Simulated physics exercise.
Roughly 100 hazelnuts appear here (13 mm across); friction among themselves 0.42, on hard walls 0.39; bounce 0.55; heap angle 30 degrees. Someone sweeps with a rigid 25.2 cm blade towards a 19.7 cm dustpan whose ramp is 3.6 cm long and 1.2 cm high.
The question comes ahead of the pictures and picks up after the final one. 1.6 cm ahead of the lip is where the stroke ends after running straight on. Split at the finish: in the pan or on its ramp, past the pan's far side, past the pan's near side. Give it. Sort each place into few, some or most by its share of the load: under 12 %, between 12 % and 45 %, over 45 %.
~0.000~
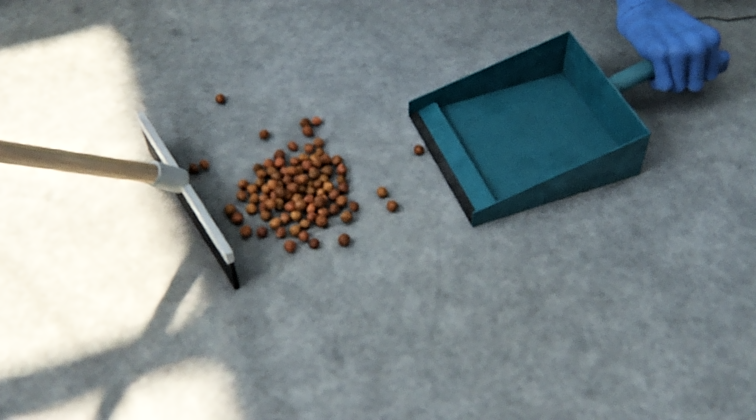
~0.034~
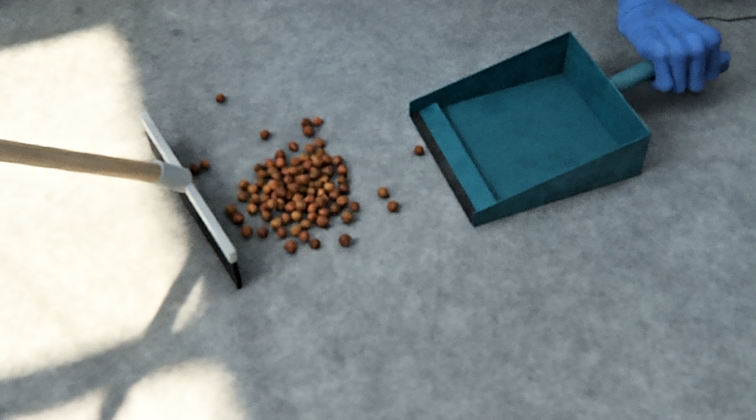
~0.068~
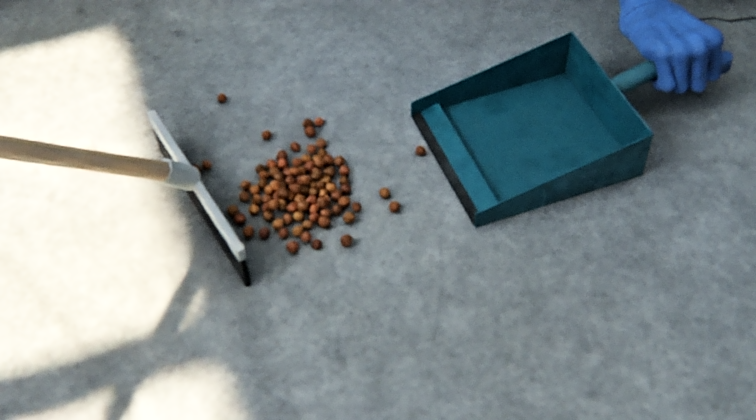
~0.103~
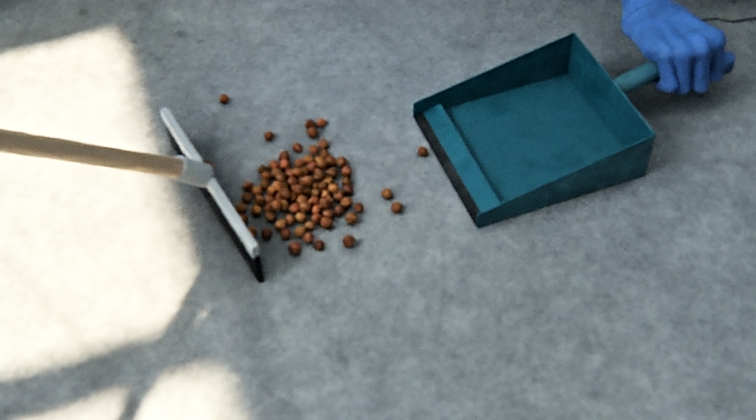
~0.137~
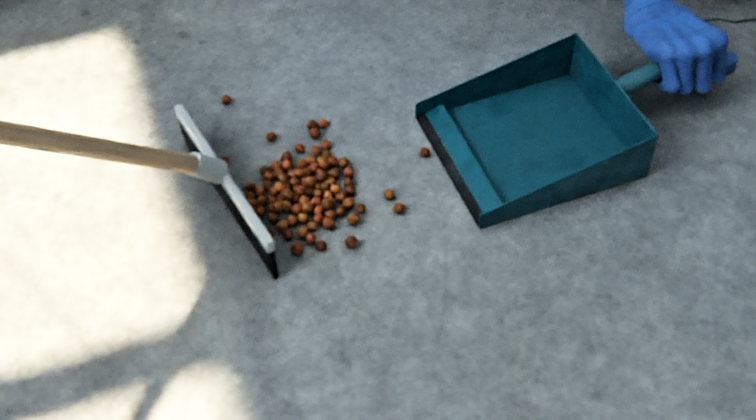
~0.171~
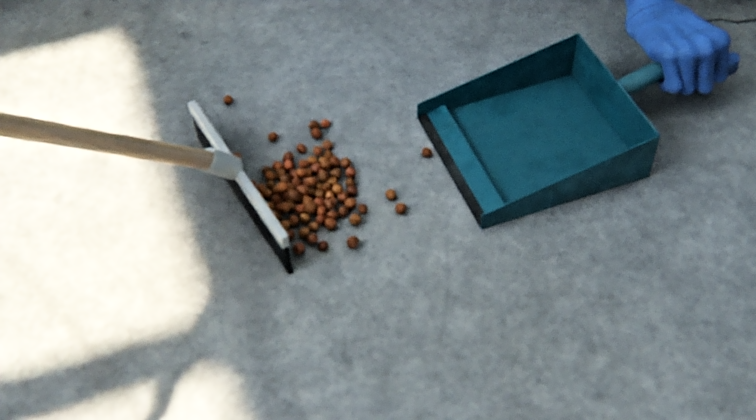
Shares: In the pan or on its ramp: Some; past the pan's far side: Some; past the pan's near side: Few.
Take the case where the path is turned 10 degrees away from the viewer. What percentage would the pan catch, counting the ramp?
It comes to roughly 20 in a hundred.
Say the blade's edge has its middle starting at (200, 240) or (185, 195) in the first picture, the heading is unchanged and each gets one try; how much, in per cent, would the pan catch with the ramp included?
Around 25 percent, then around 25 percent.
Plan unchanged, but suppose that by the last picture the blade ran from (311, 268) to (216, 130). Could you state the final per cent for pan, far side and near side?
Per cent by place - pan 10, far side 25, near side 10.
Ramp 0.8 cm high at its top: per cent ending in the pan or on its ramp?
In that case roughly 30 percent.
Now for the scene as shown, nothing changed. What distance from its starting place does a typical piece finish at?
Roughly 18 cm.
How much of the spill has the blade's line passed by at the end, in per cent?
Roughly 5 percent of it.
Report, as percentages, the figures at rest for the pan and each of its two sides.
The pan holds 25 per cent at the end, the far side 35 per cent and the near side 5 per cent.
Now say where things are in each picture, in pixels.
The first picture shows blade from (229, 257) to (143, 122), moved 0.0 cm, 0 of the pieces shifted so far; middle of the pieces at (291, 188); pan at (535, 140).
The second picture shows blade from (232, 257) to (146, 121), moved 0.3 cm, 0 of the pieces shifted so far; middle of the pieces at (291, 188).
The third picture shows blade from (241, 255) to (154, 120), moved 1.0 cm, 1 of the pieces shifted so far; middle of the pieces at (293, 188).
The fourth picture shows blade from (254, 251) to (166, 117), moved 2.3 cm, 2 of the pieces shifted so far; middle of the pieces at (295, 189).
The fifth picture shows blade from (270, 247) to (181, 114), moved 3.8 cm, 6 of the pieces shifted so far; middle of the pieces at (308, 192).
The sixth picture shows blade from (284, 242) to (194, 110), moved 5.3 cm, 15 of the pieces shifted so far; middle of the pieces at (310, 192); pan at (544, 142). The blade's pace is about 0.44 m/s, heading 5 degrees away from the viewer's side.
Then, at 0.41 s, middle of the blade 14 cm from the lip; 0 % over the lip, far side 20 %, near side 0 %.
Then, at 0.56 s, middle of the blade 8 cm from the lip; 0 % over the lip, far side 25 %, near side 0 %.
After 0.84 s, middle of the blade 4 cm from the lip; 25 % over the lip, far side 35 %, near side 5 %.
At rest (1.4 s), pan 25 %, far side 35 %, near side 5 %, in front of the lip or behind the blade 40 %.
